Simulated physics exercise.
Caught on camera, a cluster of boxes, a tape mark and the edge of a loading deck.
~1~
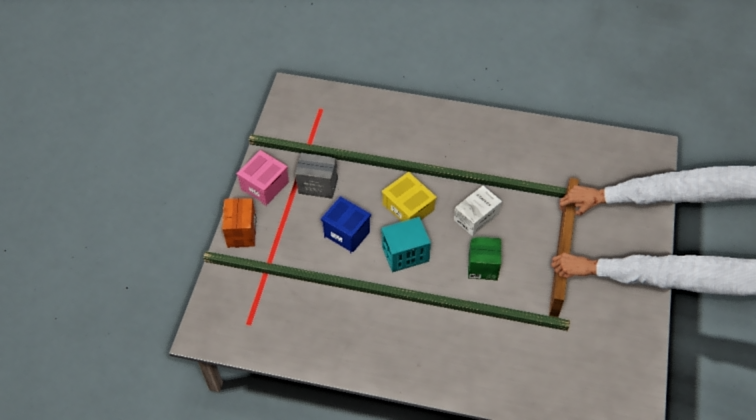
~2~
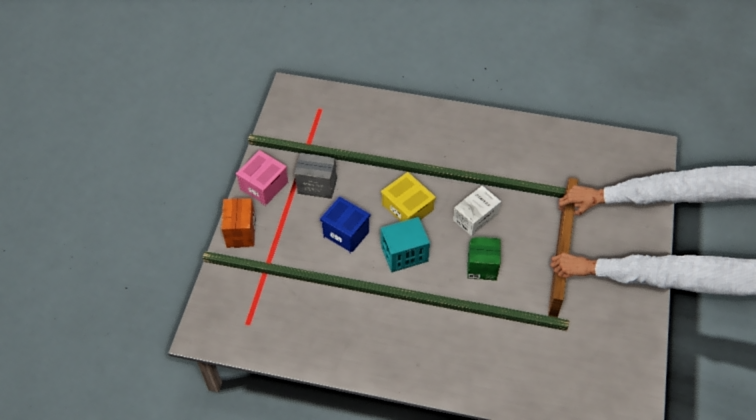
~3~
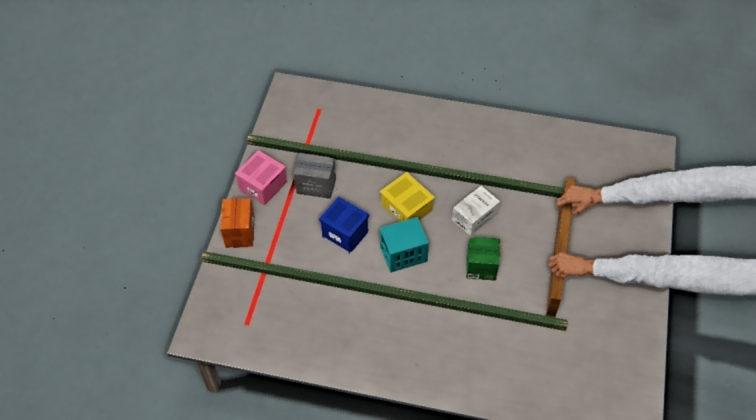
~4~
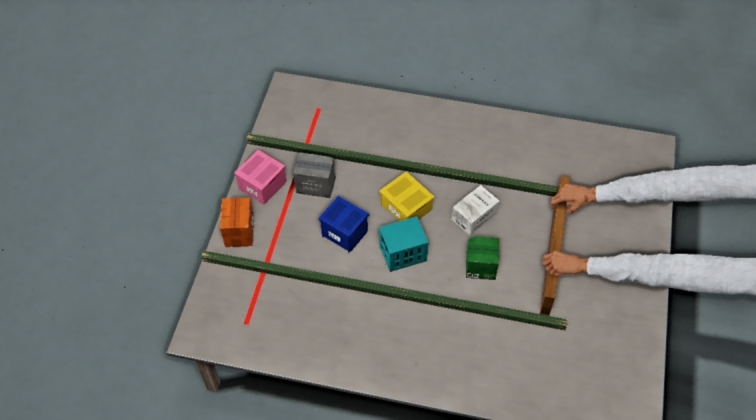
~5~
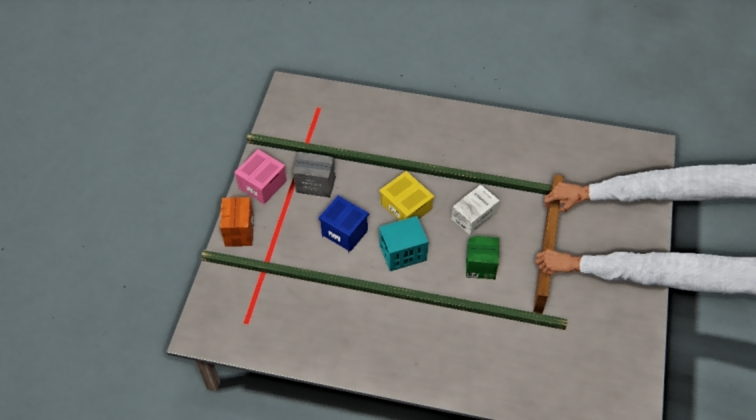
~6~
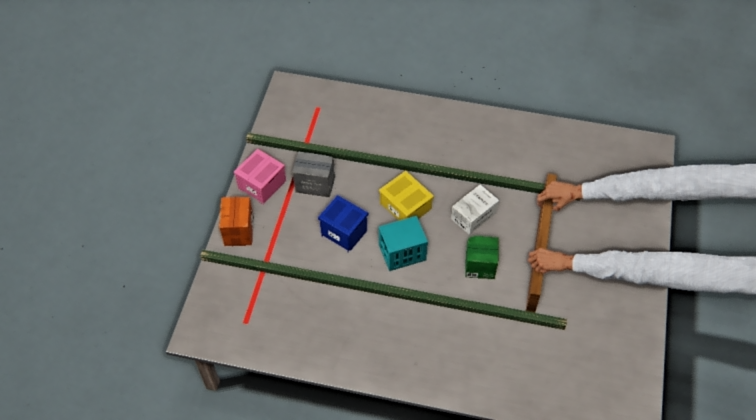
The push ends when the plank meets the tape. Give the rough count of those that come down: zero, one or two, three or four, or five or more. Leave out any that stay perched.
As it turns out, the number that fall off is three or four.
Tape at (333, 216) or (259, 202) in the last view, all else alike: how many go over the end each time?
The counts: 1 and 6.
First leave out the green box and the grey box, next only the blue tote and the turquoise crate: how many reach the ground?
The counts: 2 and 2.
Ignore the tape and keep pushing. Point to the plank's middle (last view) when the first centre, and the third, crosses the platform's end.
At (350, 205) for the first, at (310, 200) for the third.
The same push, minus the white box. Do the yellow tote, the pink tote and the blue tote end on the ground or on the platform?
The yellow tote does not fall, the pink tote comes down, the blue tote drops off.
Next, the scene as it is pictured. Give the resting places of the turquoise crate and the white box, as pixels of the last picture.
First (232, 204), then (278, 180).
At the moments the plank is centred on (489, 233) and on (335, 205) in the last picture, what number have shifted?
By then 2, and 8.
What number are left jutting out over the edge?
It comes to 2.
Soon after, none off yet; orange parcel at rest near (237, 222); pink tote at rest near (261, 177); grey box at rest near (314, 175).
Then, none off yet; orange parcel at rest near (237, 222); pink tote moved a little near (248, 174); grey box moved about its own width near (291, 167).
By the end, the number that fall off is three or four; fallen, blue tote, grey box, pink tote and orange parcel.
